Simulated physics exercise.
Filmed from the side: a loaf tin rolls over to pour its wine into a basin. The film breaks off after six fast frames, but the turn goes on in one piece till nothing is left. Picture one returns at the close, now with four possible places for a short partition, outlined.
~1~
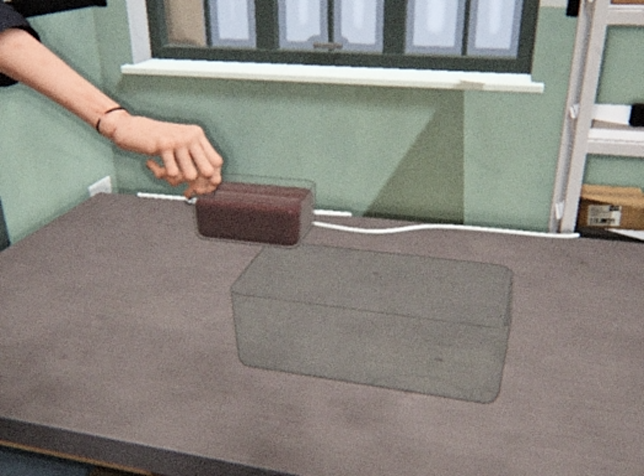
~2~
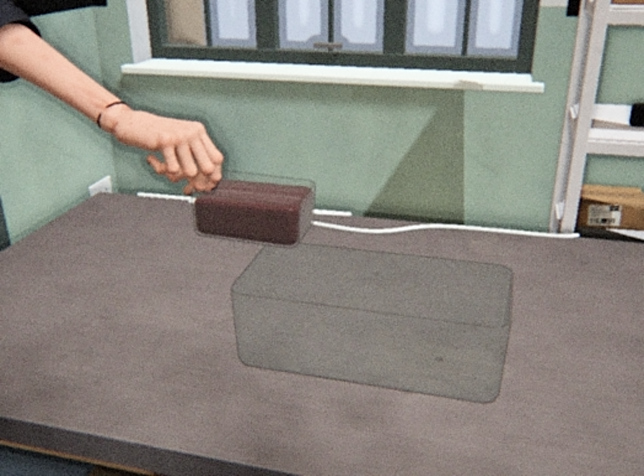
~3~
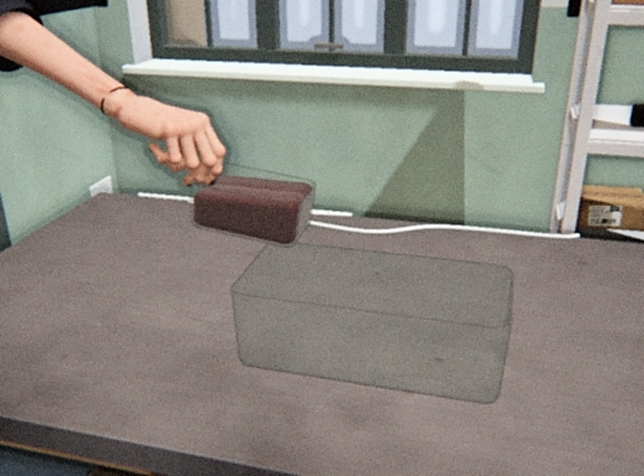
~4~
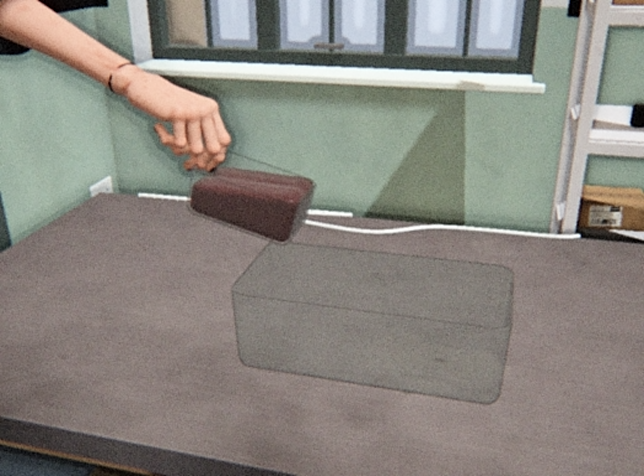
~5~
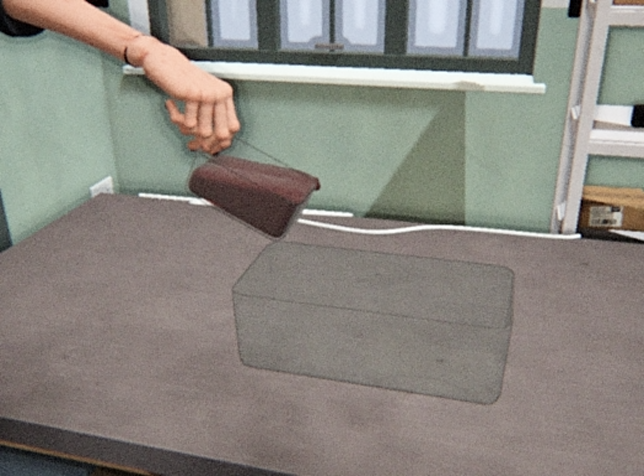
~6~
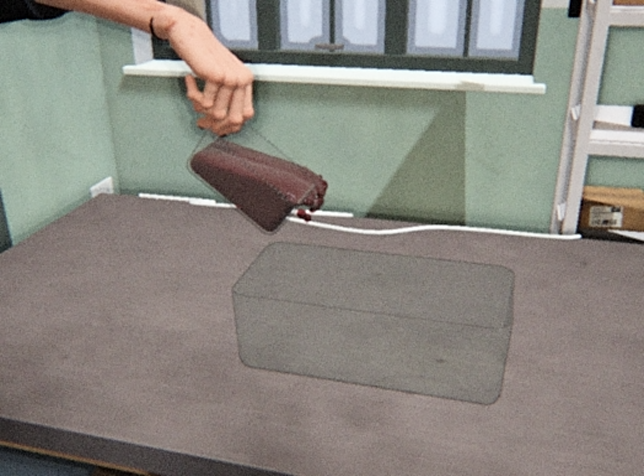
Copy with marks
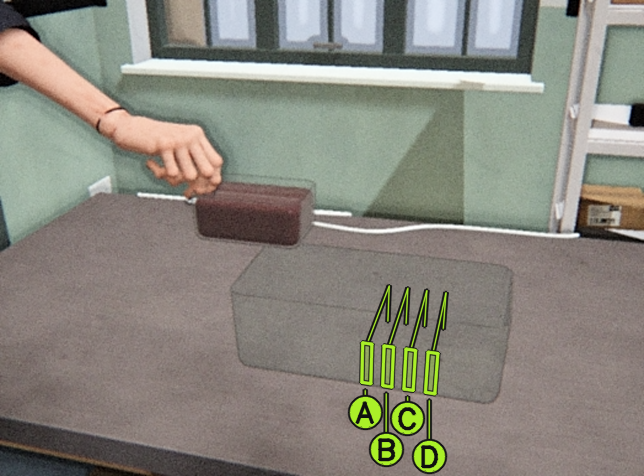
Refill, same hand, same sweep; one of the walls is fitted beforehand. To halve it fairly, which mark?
B beats the others.
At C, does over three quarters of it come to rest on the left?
Yes.
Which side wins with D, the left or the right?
More ends on the left.
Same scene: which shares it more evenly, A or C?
A.
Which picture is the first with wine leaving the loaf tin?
In picture 4.
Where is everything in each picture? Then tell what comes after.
Upright, lip at (306, 192); basin from (239, 360) to (499, 400); nothing has left yet.
Upright, lip at (306, 192); nothing has left yet.
Tipped about 7°, lip at (307, 192); nothing has left yet.
Tipped about 15°, lip at (307, 193); wine is over the lip, down to (307, 193).
Tipped about 25°, lip at (307, 193); wine is over the lip, down to (307, 193).
Tipped about 38°, lip at (307, 193); wine is over the lip, down to (314, 211).
On the marked copy, A at (365, 390); B at (386, 393); C at (407, 396); D at (429, 400).
If A is chosen, about 26 % ends left of the wall and 70 % right of it; 4 % is lost outside.
If B is chosen, about 53 % ends left of the wall and 44 % right of it; 3 % is lost outside.
If C is chosen, about 88 % ends left of the wall and 6 % right of it; 6 % is lost outside.
If D is chosen, about 92 % ends left of the wall and 3 % right of it; 5 % is lost outside.
